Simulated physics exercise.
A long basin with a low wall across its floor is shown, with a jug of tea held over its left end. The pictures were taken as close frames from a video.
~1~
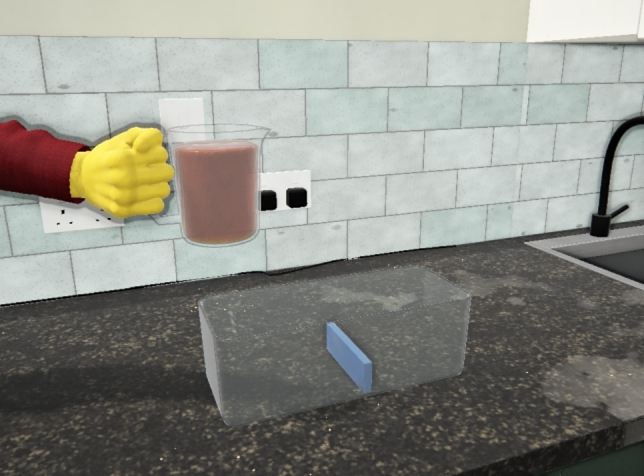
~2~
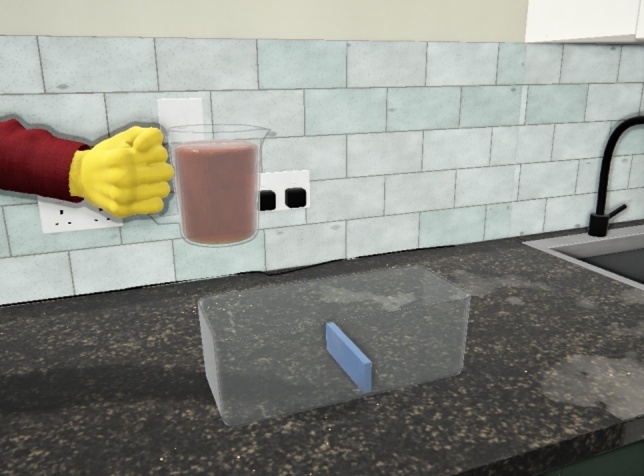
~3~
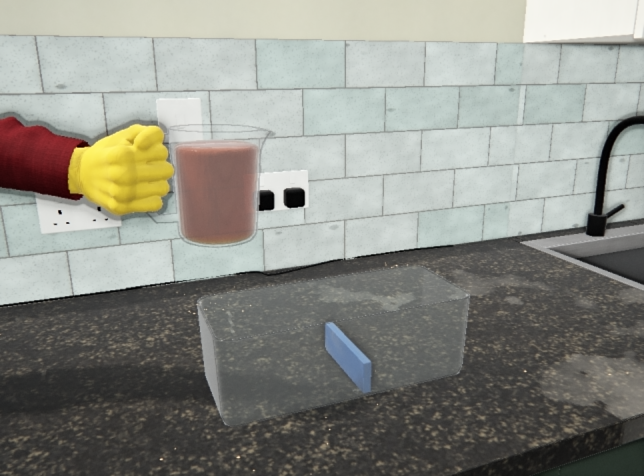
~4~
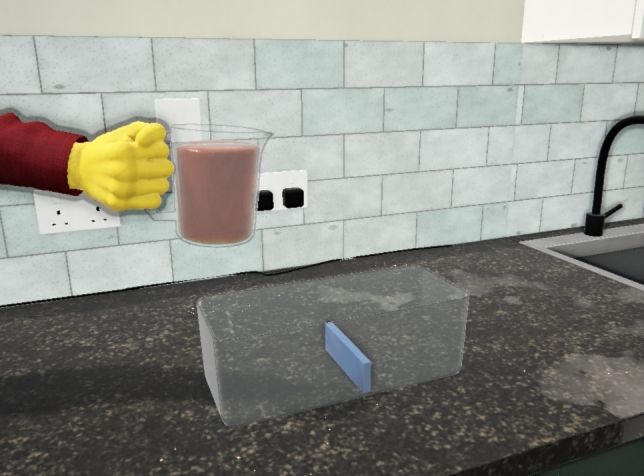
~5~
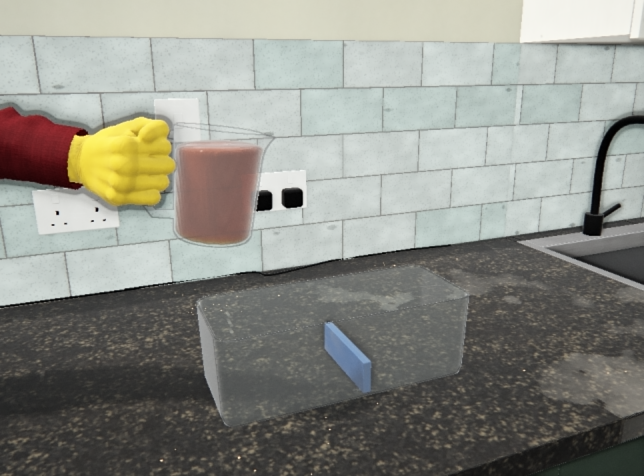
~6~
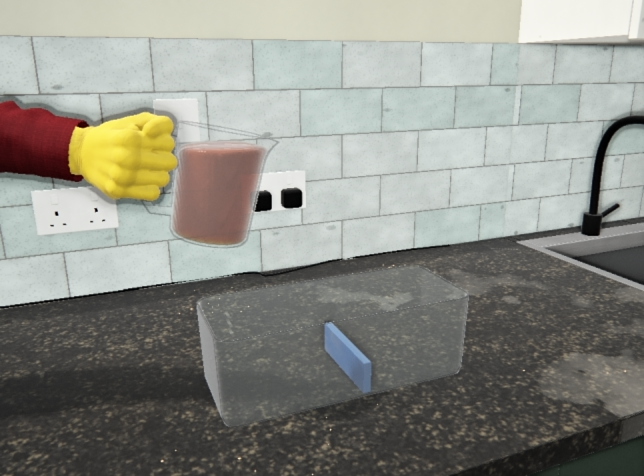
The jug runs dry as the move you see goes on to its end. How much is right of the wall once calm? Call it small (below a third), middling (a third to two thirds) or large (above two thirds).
Small.
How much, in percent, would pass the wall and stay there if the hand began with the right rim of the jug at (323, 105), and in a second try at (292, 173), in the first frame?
Start one gives close to 95 percent, start two close to 35 percent.
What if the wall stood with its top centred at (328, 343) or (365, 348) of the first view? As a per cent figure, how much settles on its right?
First try: Roughly 65 per cent; second try: 10 per cent.
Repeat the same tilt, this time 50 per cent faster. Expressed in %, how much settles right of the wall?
I'd estimate about 15 percent ends up there.
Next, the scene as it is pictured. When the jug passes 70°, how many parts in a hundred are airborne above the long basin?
Roughly 15 percent.
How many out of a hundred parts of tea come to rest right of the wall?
Close to 25 per cent.
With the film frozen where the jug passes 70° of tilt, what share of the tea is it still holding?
About 80 per cent.
A moment on, the jug is tipped part way and 79 per cent is still to pour, 3 is left of the wall and 0 right of it.
Next, the jug is tipped right over and 23 per cent is still to pour, 34 is left of the wall and 20 right of it.
Then the jug is tipped right over and 0 per cent is still to pour, 70 is left of the wall and 21 right of it.
Later the jug is tipped right over and 0 per cent is still to pour, 72 is left of the wall and 23 right of it.
In the end 72 per cent lies left of the wall, 23 right of it and 5 outside.
